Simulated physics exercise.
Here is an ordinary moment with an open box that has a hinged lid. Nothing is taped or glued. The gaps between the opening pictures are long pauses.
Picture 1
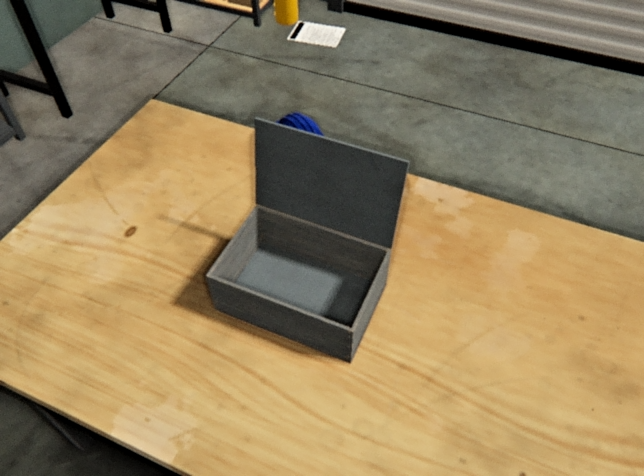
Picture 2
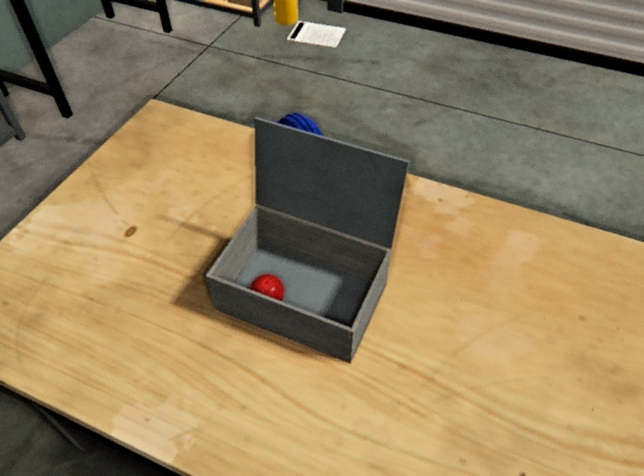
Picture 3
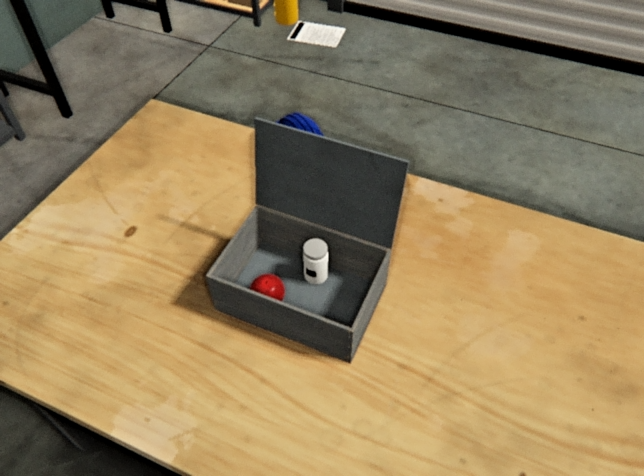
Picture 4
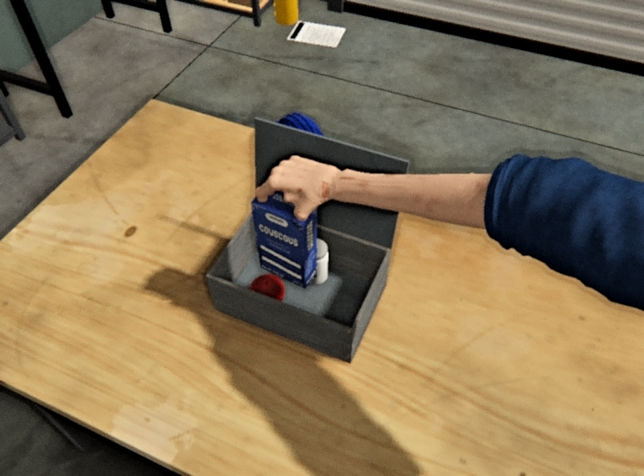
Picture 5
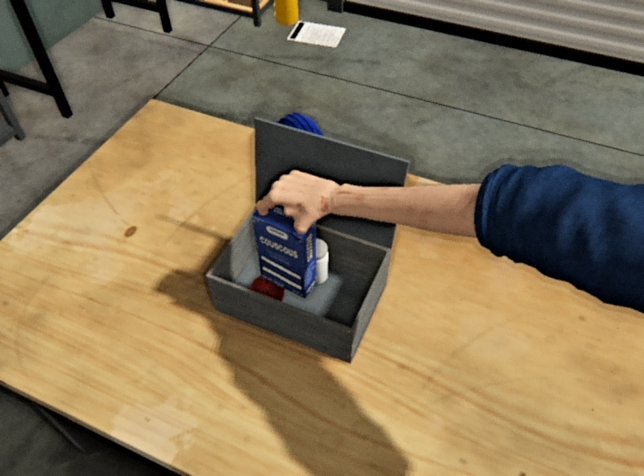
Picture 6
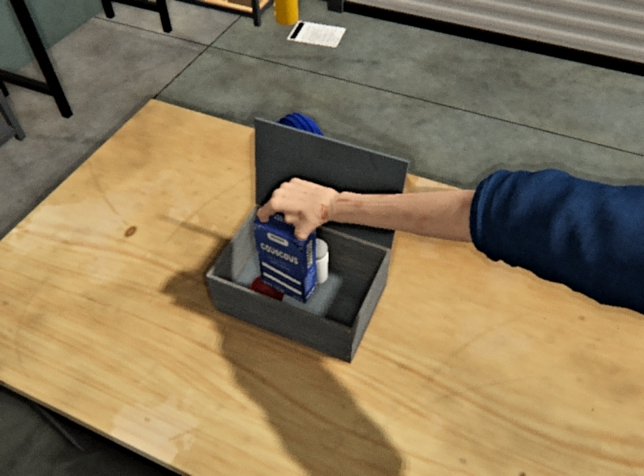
The footage shows an open gray box on a wooden table, first empty, then holding a red ball, then also a white shaker, before a hand lowers a blue packet slightly into it and keeps hold of it.
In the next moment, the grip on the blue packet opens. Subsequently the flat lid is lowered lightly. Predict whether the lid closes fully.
Most likely the lid comes to rest on the rim.
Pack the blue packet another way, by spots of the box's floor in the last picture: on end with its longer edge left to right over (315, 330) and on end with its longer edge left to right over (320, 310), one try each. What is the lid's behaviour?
The lid is blocked with the first placement and is blocked with the second.
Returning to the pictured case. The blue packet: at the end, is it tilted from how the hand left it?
It ends up leaning.
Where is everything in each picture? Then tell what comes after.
The last thing is not in view yet, in the first picture.
The last thing is not in view yet, in the second picture.
The last thing is not in view yet; white shaker (316, 262), in the third picture.
On its way; blue packet (286, 240), in the fourth picture.
On its way; blue packet (286, 251), in the fifth picture.
Put in, still held; blue packet (287, 257), in the sixth picture.
Then, 0.40 s later than the last frame, blue packet on its side near (316, 298); red apple moved about its own width.
Then, 1.20 s later than the last frame, lid starting down; blue packet on its side near (319, 303); red apple moved a little.
Then, 1.70 s later than the last frame, lid 51° above the rim; blue packet on its side near (319, 303); red apple moved a little.
Then, 2.10 s later than the last frame, lid 16° above the rim; blue packet on its side near (319, 303); red apple moved a little.
When it is over, lid shut; lying over in the box, blue packet; the other 2 as before. End places, in pixels of the last picture, blue packet near (319, 303).
